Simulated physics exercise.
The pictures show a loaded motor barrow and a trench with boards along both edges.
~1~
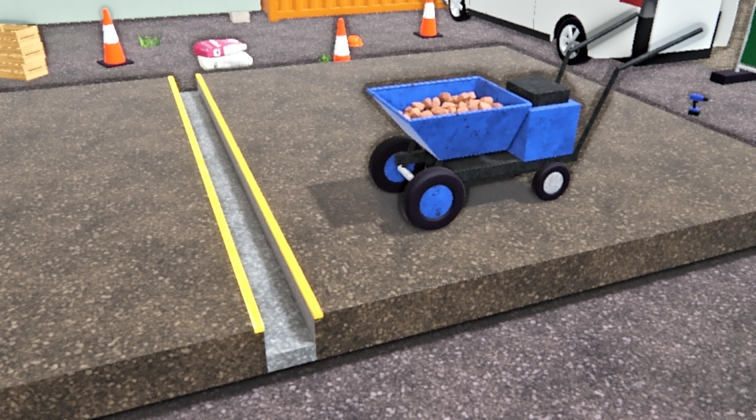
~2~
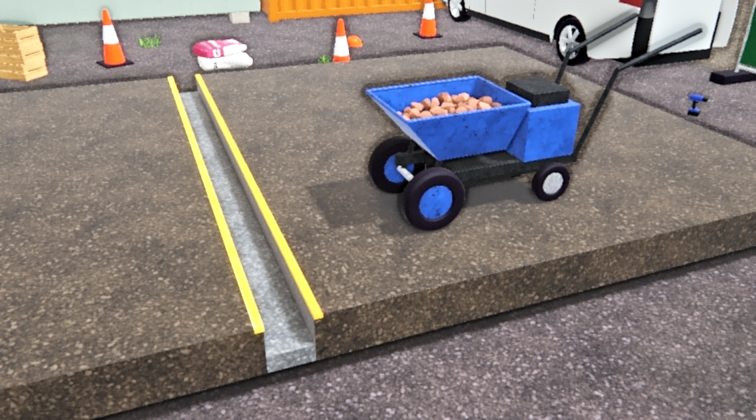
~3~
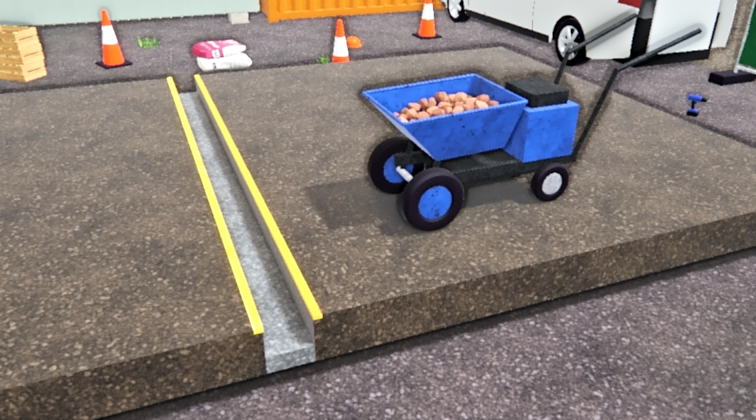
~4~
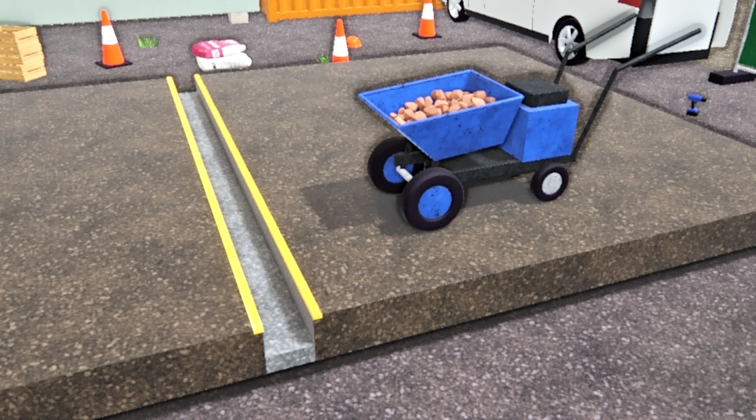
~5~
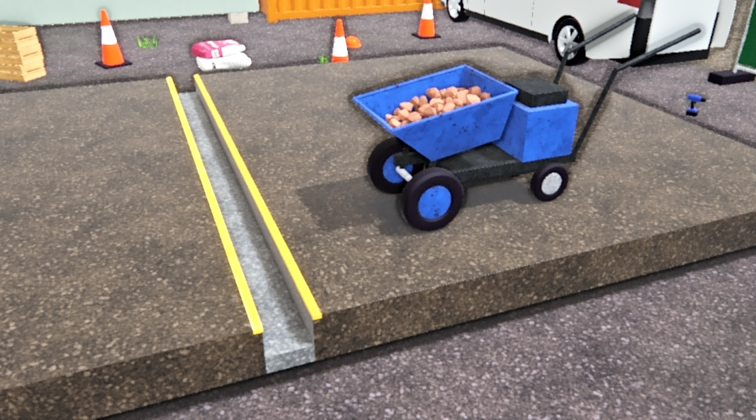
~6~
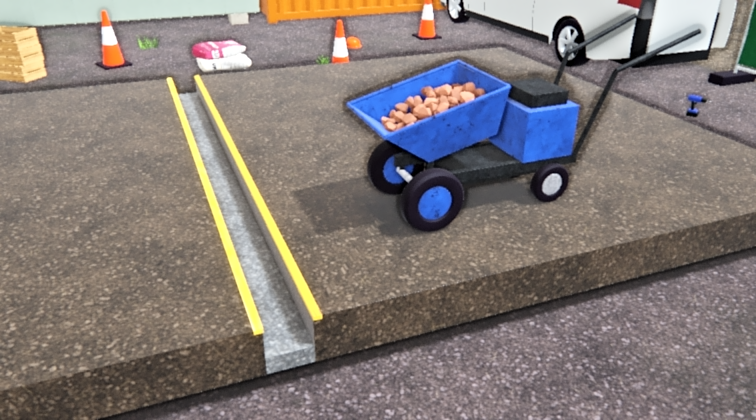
On a paved yard with traffic cones behind, a blue motor barrow loaded with brownish-pink rubble stands to the right of a narrow trench edged with yellow boards. Its skip sits level at first, then tilts gradually forward to the left, its back end rising while the wheels stay in place.
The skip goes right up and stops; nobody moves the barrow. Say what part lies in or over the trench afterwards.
It catches under half.
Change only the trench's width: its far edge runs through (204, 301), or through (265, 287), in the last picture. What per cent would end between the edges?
About 30 and 30 per cent.
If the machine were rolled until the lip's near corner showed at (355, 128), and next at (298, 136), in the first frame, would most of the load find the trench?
In turn: Most of it; the smaller part.
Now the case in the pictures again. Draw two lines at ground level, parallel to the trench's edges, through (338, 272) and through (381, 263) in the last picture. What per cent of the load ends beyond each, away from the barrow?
Near 70 % and 80 %.
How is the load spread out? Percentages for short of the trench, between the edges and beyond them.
In per cent, short 50, between 30 and beyond 0.
Just after the last frame, skip tipped steeply; every one in the skip.
A moment on, skip tipped right over; roughly two thirds in the skip; roughly a quarter short of the trench; just a few falling.
Further on, skip tipped right over; roughly a quarter in the skip; roughly half short of the trench; roughly a quarter in or heaped over the trench.
When it is over, skip tipped right over; roughly a quarter in the skip; roughly half short of the trench; roughly a third in or heaped over the trench; not one beyond it.
